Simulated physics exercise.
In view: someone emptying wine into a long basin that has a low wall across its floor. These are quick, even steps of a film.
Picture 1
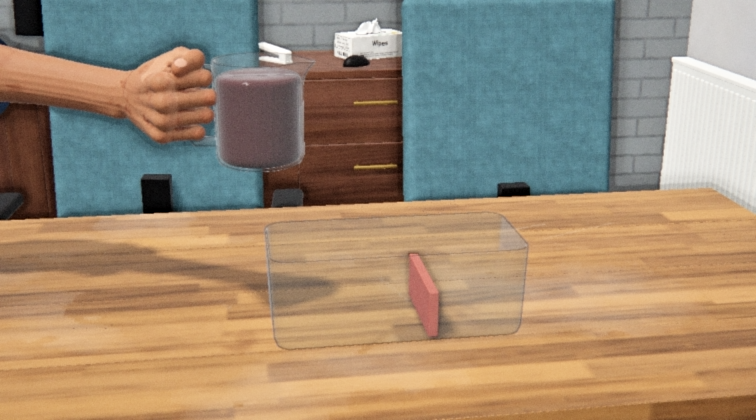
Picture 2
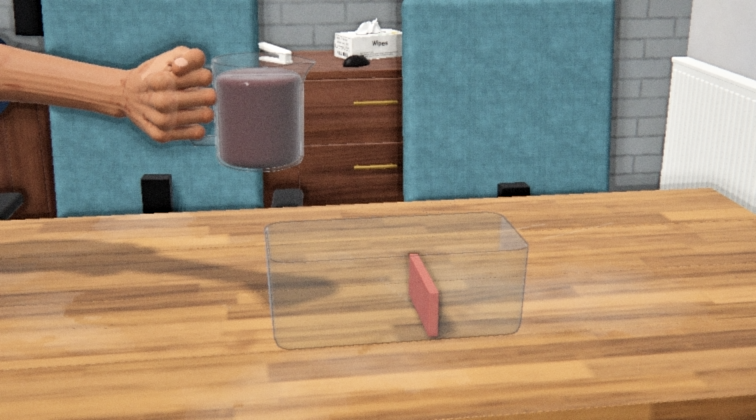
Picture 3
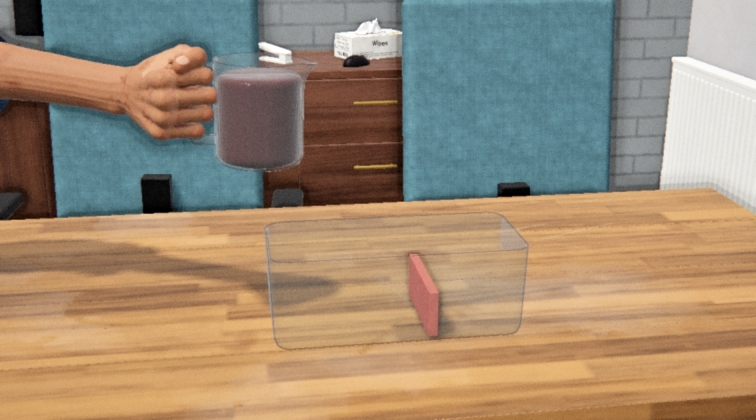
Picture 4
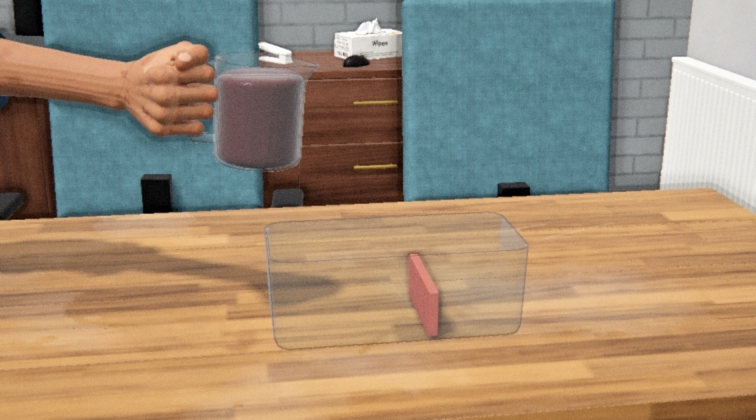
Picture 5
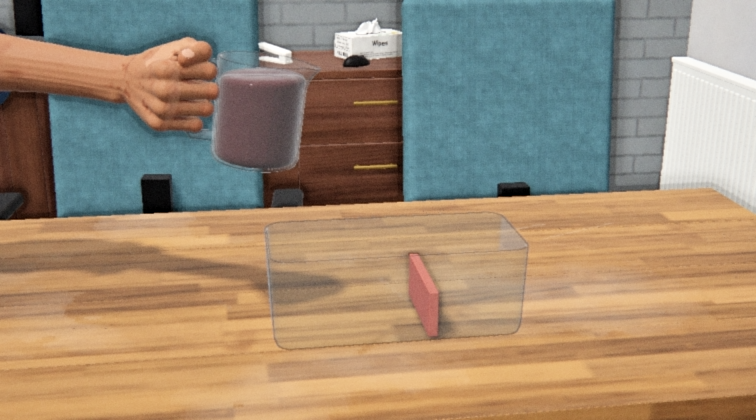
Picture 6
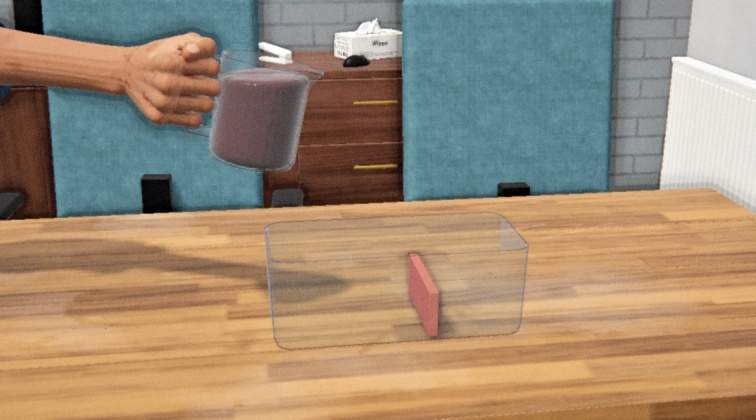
A bare arm reaches in from the left, its fist holding a clear beaker of dark purplish-red liquid above a wooden table, seen from slightly above by a still camera. Below sits a clear rectangular basin with a low red wall inside, before teal chairs, brown drawers and a tissue box. The beaker stays upright at first, then the hand slowly tilts it slightly rightward.
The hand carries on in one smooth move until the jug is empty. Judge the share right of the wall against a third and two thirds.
In the end less than a third is right of the wall.
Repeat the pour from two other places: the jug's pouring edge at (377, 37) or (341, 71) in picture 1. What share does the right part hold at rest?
In turn 75 and 5 in a hundred.
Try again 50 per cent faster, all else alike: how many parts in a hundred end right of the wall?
About 5 per cent.
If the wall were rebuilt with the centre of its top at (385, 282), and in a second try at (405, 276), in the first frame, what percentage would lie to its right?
About 45 and 5 per cent.
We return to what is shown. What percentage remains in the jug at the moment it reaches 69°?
Some 80 per cent.
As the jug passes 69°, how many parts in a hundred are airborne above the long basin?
It comes to 15 per cent or so.
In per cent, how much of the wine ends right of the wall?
About 5 per cent.
A moment on, the tilt is 69° and 80 per cent is still to pour, 3 is left of the wall and 0 right of it.
Next, the tilt is 102° and 27 per cent is still to pour, 48 is left of the wall and 1 right of it.
Then the tilt is 106° and 3 per cent is still to pour, 87 is left of the wall and 3 right of it.
Later the tilt is 106° and 0 per cent is still to pour, 93 is left of the wall and 3 right of it.
In the end 93 per cent lies left of the wall, 3 right of it and 4 outside.
